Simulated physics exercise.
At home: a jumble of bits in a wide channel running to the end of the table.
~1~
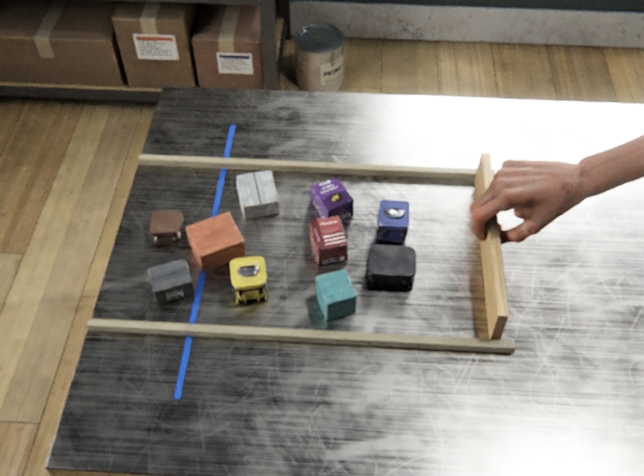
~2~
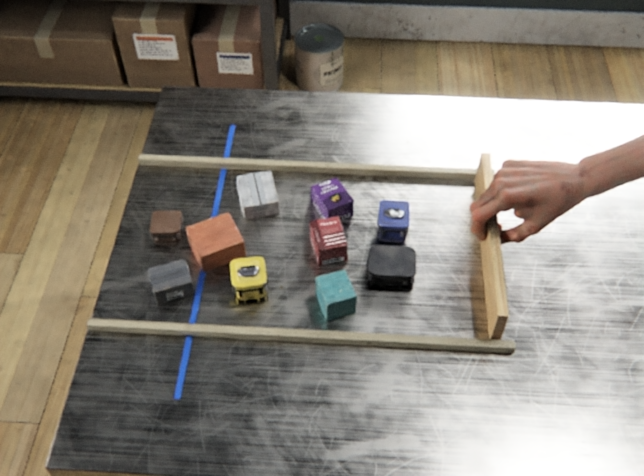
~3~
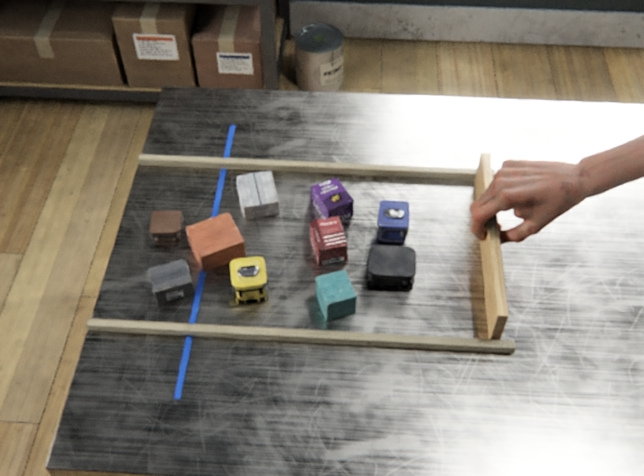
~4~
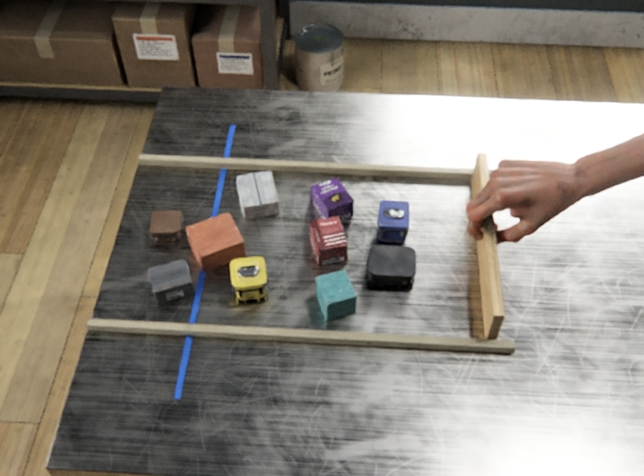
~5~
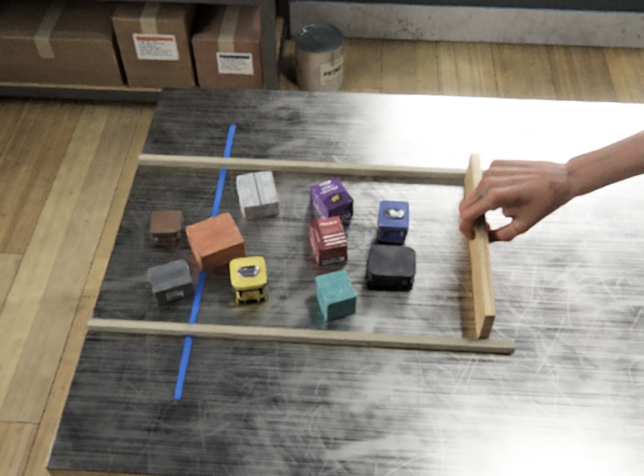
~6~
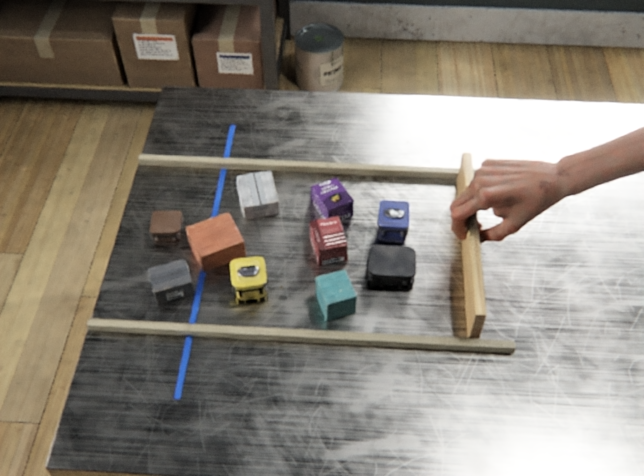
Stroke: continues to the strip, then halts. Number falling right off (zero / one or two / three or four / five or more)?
Zero.
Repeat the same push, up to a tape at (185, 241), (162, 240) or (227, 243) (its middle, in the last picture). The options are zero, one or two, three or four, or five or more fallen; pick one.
So, going place by place, I'd say 3 or 4; at least five; no fall at all.
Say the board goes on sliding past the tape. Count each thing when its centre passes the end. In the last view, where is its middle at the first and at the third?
Around (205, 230); afterwards around (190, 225).
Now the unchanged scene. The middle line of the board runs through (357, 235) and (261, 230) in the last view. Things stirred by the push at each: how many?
At that stage 5; at the next, 10.
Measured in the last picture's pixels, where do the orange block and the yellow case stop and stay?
Final centres, in order: Near (131, 238), near (137, 276).
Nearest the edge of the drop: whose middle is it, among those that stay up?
Grey box ends nearest.
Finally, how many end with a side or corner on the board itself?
The count in contact is 4.
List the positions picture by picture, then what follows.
The first frame shows brown case (167, 228); grey box (172, 282); orange block (216, 242); board (490, 241); tape (209, 242).
The second frame shows grey box (172, 282); purple box (332, 201).
The third frame shows orange block (216, 242); blue case (393, 222).
The fourth frame shows brown case (167, 228); red box (328, 240).
The fifth frame shows grey box (172, 282); board (479, 241).
The sixth frame shows brown case (167, 228); grey box (172, 282); orange block (216, 242); board (470, 240); tape (209, 242).
Soon after, none off yet; brown case at rest near (167, 228); grey box at rest near (172, 282); orange block at rest near (216, 242).
In the end, the number that fall off is zero.
